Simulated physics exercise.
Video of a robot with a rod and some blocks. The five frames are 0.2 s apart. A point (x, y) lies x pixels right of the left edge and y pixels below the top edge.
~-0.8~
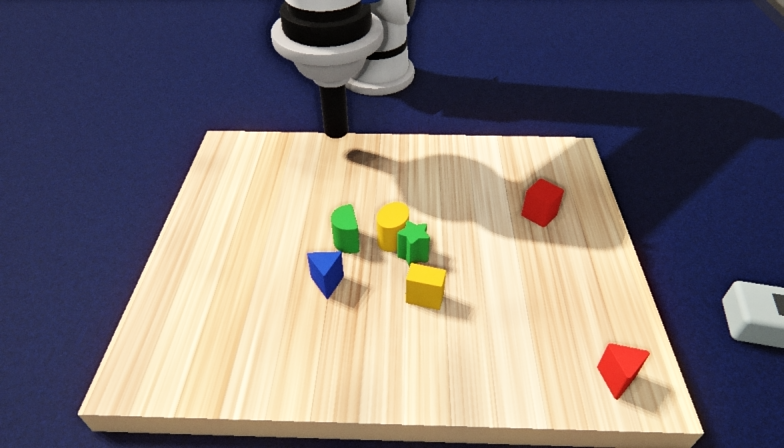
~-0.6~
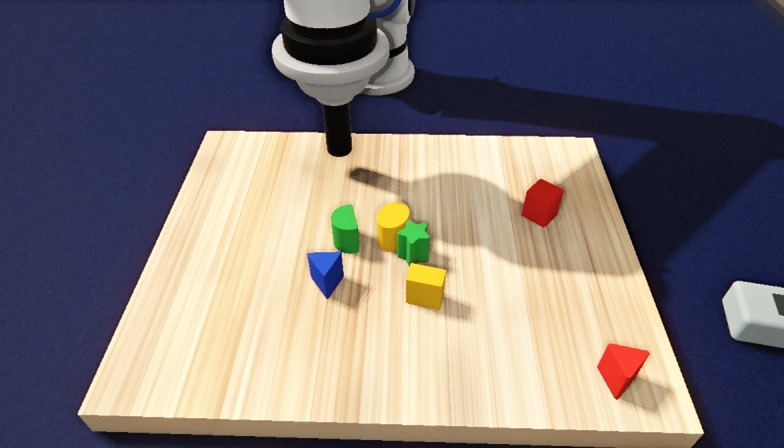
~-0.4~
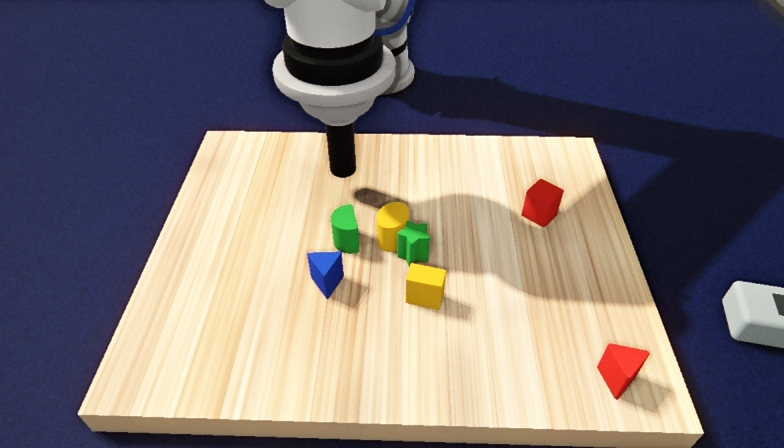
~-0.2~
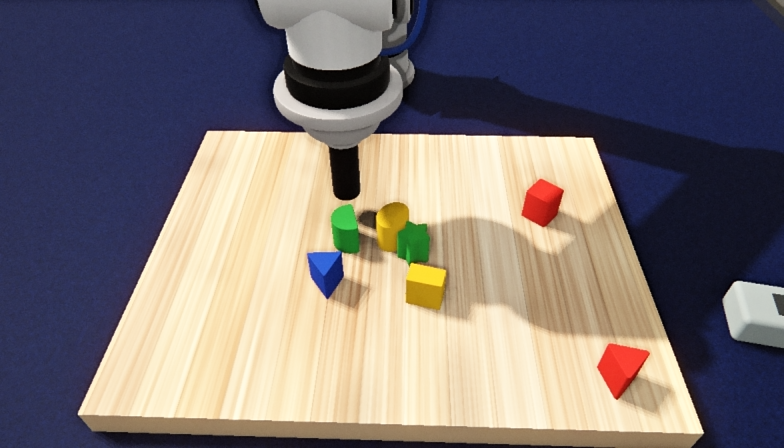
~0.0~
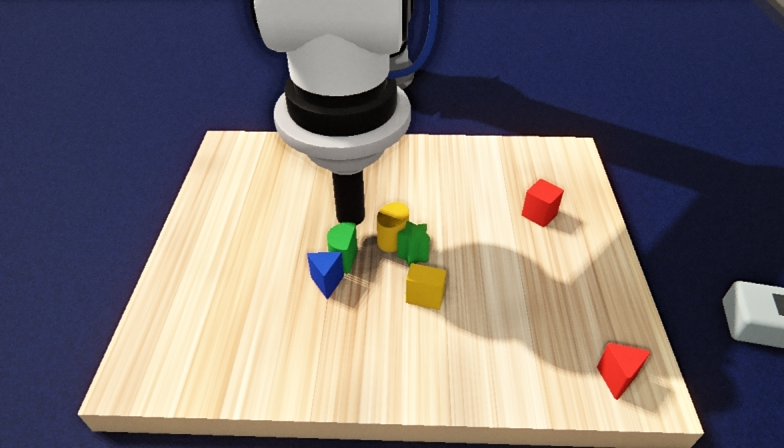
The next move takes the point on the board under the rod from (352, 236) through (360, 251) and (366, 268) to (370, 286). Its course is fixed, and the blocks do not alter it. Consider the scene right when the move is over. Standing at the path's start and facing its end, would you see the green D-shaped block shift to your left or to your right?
To the right.
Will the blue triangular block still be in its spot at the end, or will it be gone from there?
Well, the blue triangular block shifts from its place.
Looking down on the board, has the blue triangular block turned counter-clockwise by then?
No - that is not the case.
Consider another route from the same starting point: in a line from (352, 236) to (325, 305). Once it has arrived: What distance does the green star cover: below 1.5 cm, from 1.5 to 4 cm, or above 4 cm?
It shifts under 1.5 cm.
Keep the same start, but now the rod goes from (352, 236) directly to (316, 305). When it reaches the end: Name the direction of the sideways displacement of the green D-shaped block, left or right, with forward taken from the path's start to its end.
My prediction: Leftwards.
On the path given first. Halfway along, rod (363, 242); blue triangular block (317, 269), turned 55° clockwise; green D-shaped block (344, 258), turned 30° clockwise.
At the end, rod (369, 268); blue triangular block (311, 273), turned 95° clockwise; green D-shaped block (341, 278), turned 70° clockwise; yellow oval in place.
